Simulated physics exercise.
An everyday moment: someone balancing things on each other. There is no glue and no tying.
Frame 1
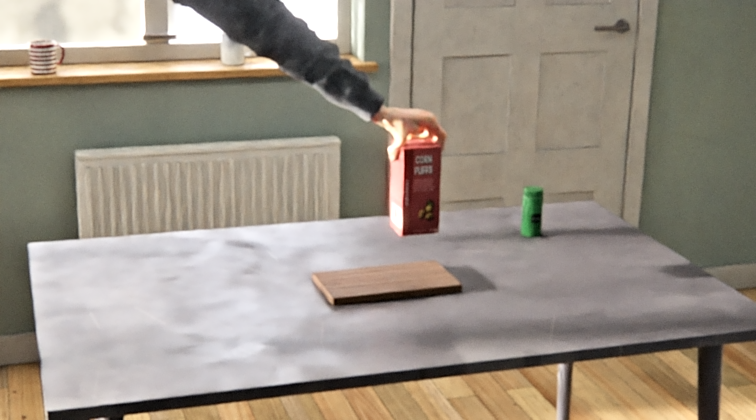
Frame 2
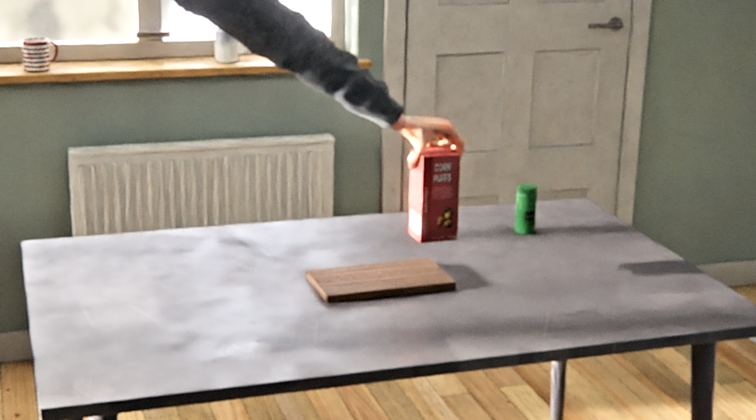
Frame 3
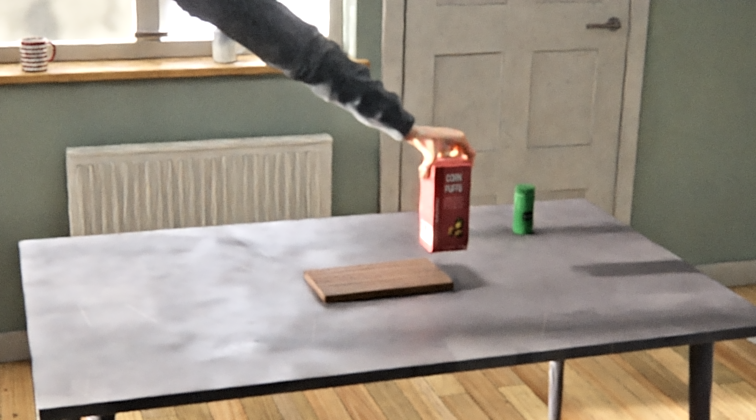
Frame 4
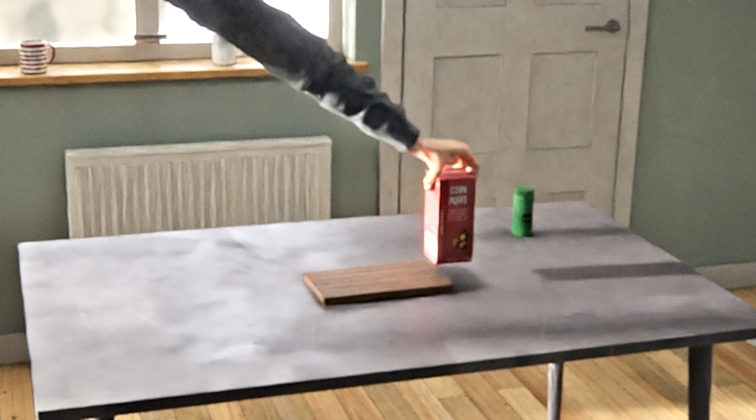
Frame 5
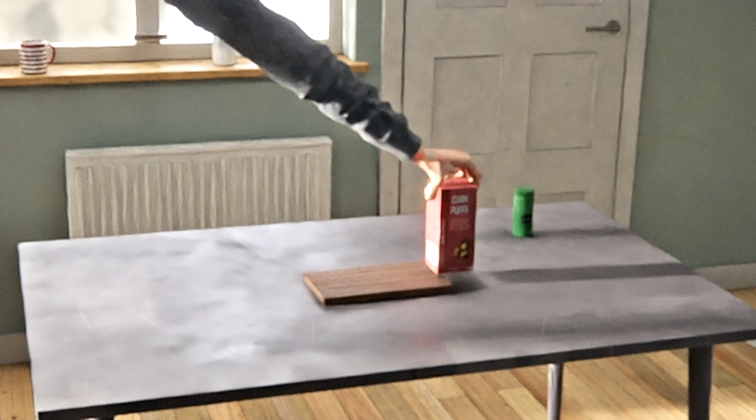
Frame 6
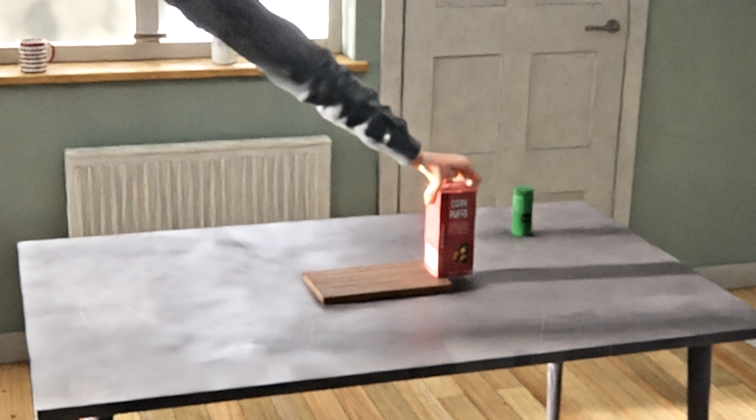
A red carton gripped from above by a hand moved a little to the right and was lowered onto the right end of a wooden board, while a green shaker stood nearby on the table.
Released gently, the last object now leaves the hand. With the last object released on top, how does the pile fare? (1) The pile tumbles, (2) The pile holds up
Answer: 1.
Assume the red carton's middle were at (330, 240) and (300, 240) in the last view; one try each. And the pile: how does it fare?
The first try leaves the pile standing, the second leaves it knocked down.
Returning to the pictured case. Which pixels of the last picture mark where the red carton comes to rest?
It ends near (512, 254).
Then, 0.30 s past the last view, red carton rocked 20° from its first pose near (465, 231).
Then, 0.50 s past the last view, red carton rocked 60° from its first pose near (494, 238).
Then, 0.60 s past the last view, red carton now fallen.
Finally, fallen, red carton; the other 2 still in place. Final places as the last picture's camera would see them, red carton near (512, 254). The pile gives way.
